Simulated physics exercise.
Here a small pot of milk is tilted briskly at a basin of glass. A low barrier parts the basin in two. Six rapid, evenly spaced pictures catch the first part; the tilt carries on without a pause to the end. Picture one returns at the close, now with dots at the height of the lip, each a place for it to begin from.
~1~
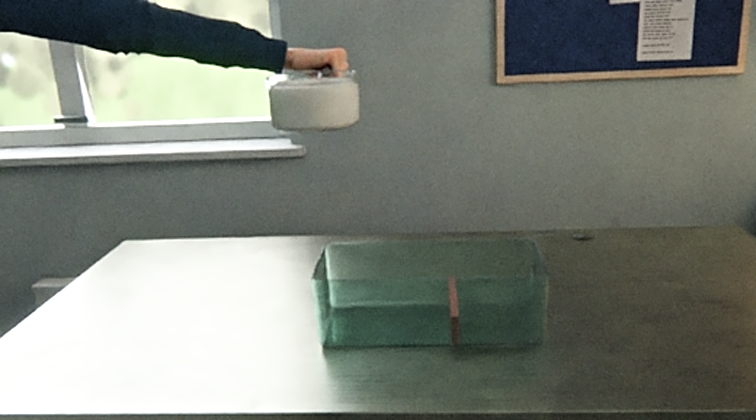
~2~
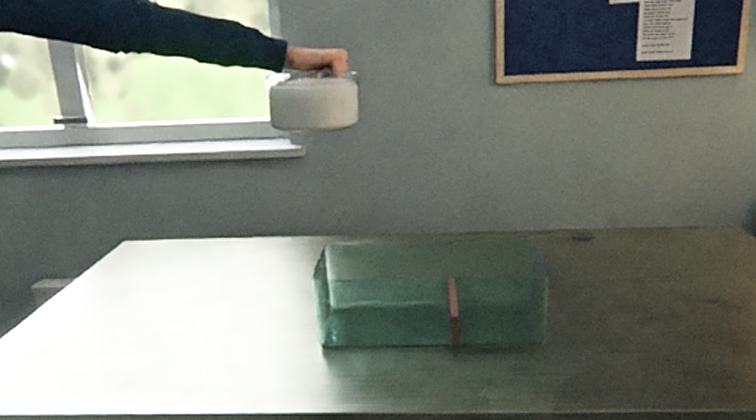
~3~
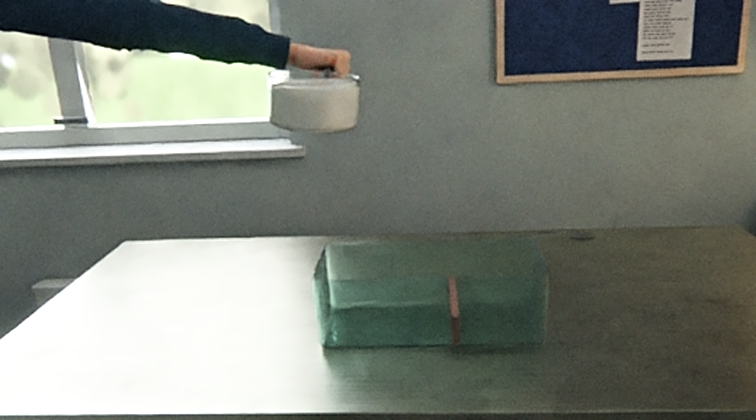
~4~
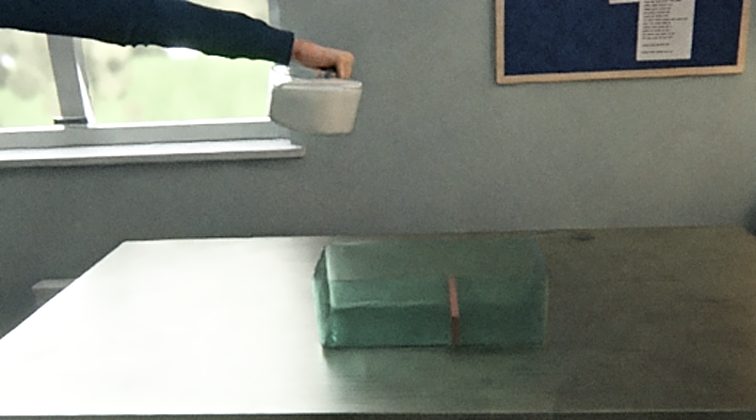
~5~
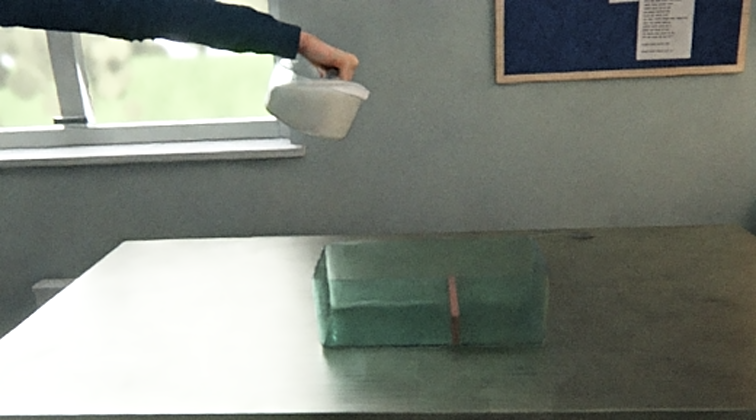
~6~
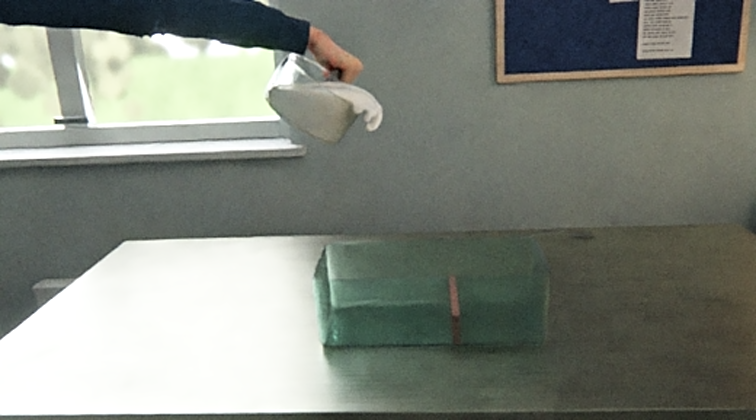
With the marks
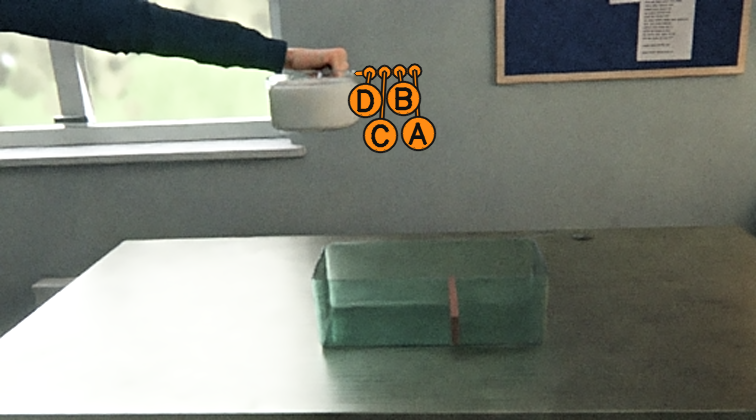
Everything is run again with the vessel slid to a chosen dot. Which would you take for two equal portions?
The best place is C.
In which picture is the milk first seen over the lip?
Picture 5.
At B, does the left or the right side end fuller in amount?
The right side.
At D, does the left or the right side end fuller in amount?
The left one.
On the marked copy, A at (414, 71); B at (399, 71); C at (384, 72); D at (369, 73).
Choosing A, about 18 % ends left of the wall and 79 % right of it.
Choosing B, about 30 % ends left of the wall and 68 % right of it.
Choosing C, about 46 % ends left of the wall and 51 % right of it; 3 % is lost outside.
Choosing D, about 71 % ends left of the wall and 25 % right of it; 4 % is lost outside.
